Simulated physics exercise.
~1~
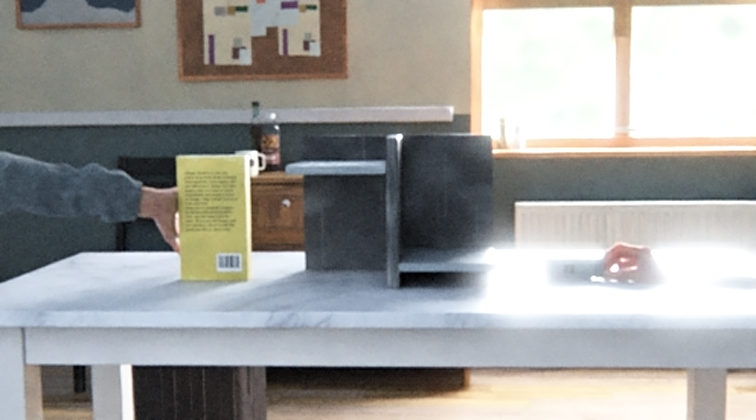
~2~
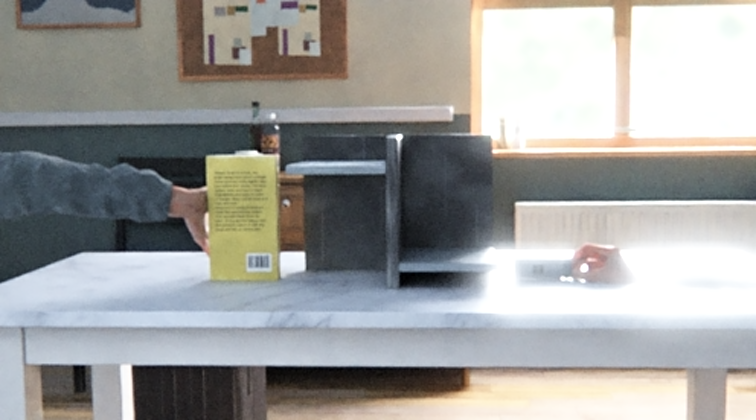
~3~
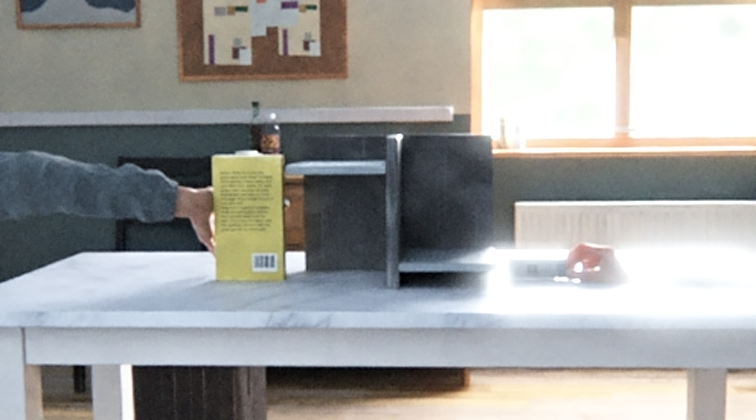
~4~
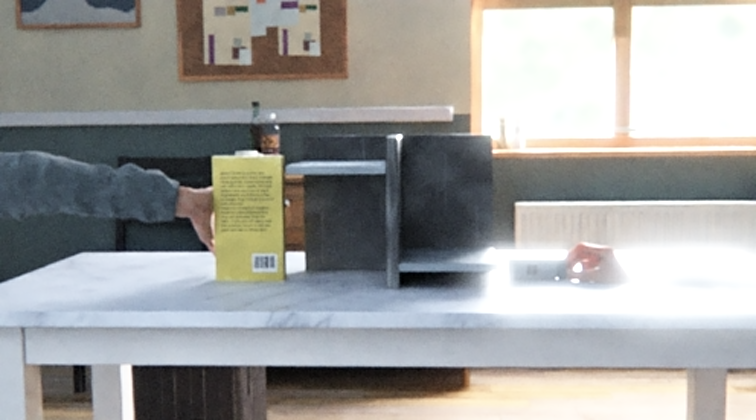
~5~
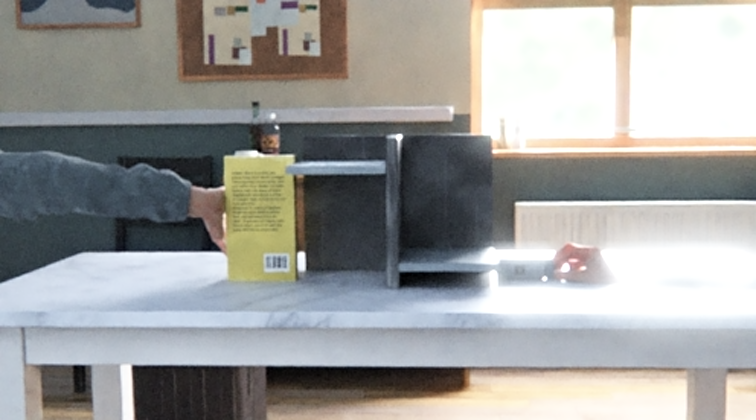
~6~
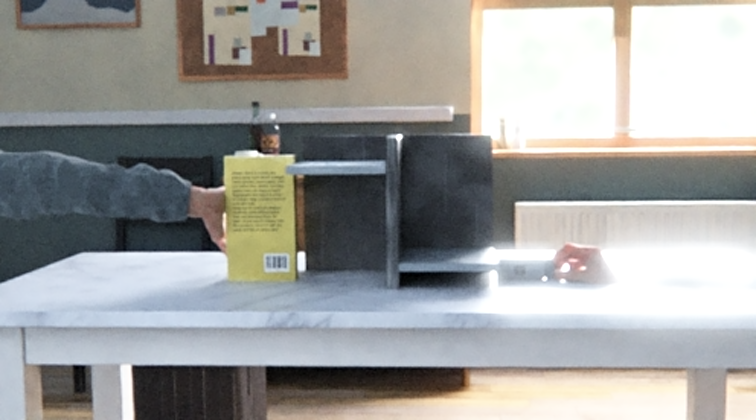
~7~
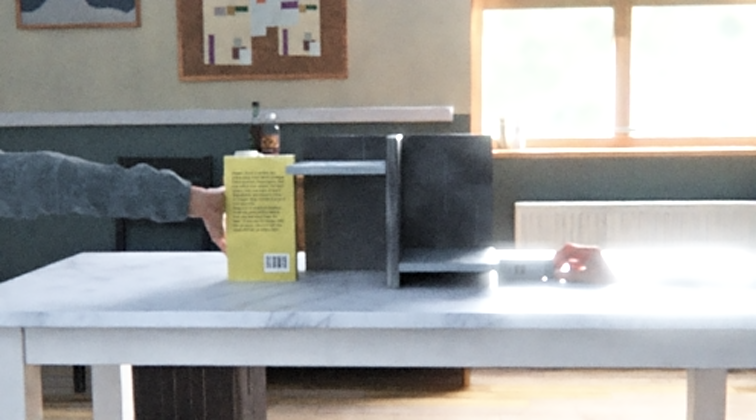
Hands slide a yellow book and a small object toward a dark stand, then stop.
